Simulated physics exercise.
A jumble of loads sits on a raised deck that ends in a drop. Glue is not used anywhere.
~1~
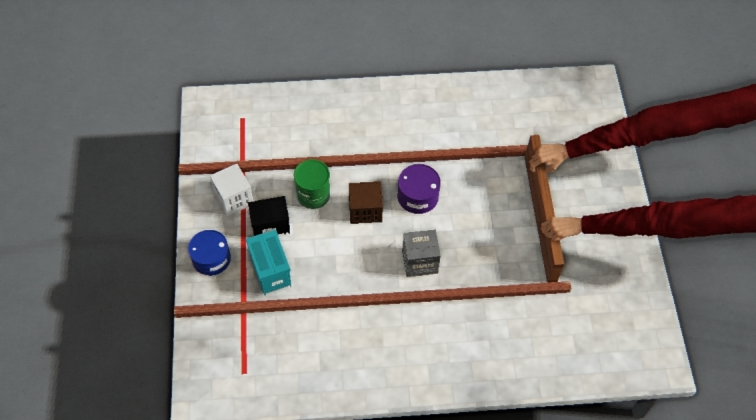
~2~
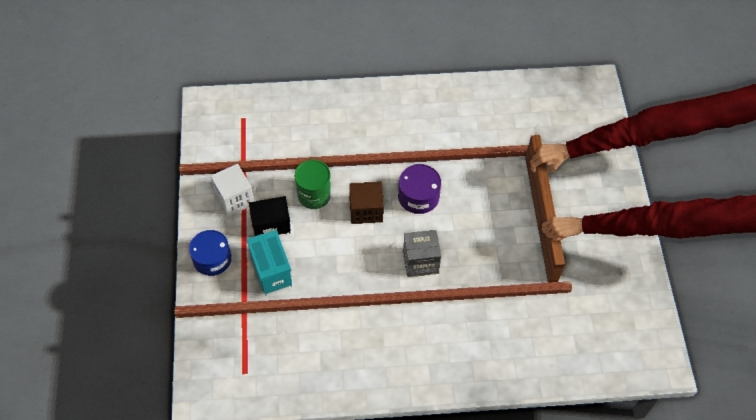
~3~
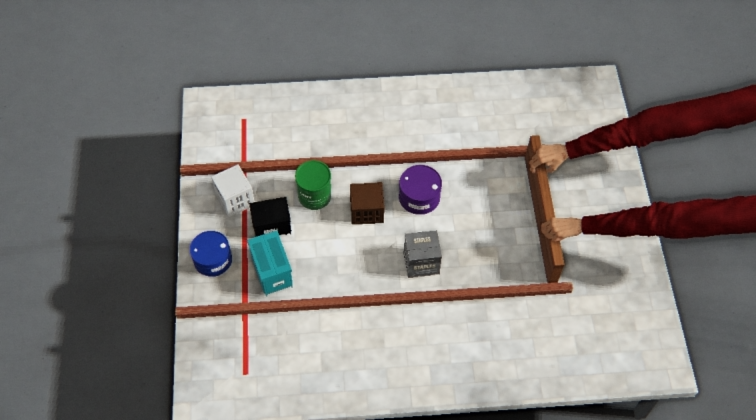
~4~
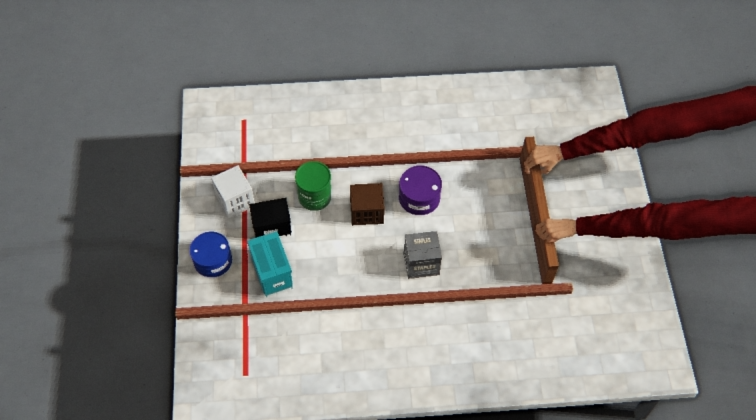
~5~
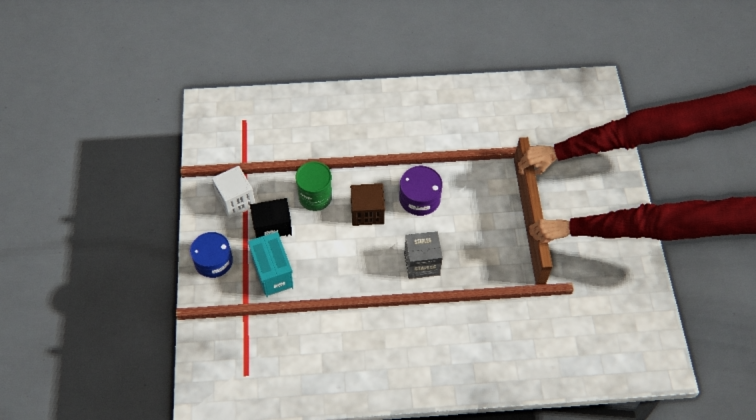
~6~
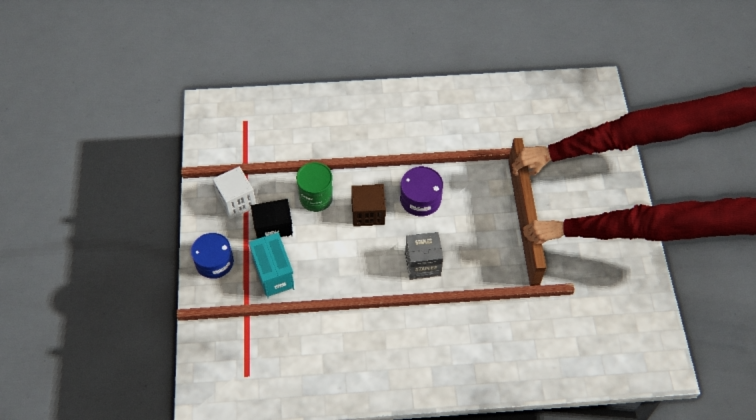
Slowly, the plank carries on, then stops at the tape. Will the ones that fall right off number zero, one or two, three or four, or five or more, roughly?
They will number one or two.
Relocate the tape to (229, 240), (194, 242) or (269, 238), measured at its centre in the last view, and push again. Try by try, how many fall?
Result per try: 5; 8; 0.
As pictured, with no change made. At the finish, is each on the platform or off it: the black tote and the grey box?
One by one: The black tote stays aboard, the grey box stays aboard.
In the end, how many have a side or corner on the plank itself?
So the total is 3.
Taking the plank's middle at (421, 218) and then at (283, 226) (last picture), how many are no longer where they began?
One spot: 3. Other spot: 8.
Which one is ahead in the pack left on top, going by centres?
The green pail is the one.
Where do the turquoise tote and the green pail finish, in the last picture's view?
First object about (194, 269); second object about (187, 183).
Early on, none off yet; blue canister at rest near (213, 256); white crate at rest near (235, 193); turquoise tote at rest near (272, 266).
Finally, the number that fall off is one or two; lost, white crate and blue canister.
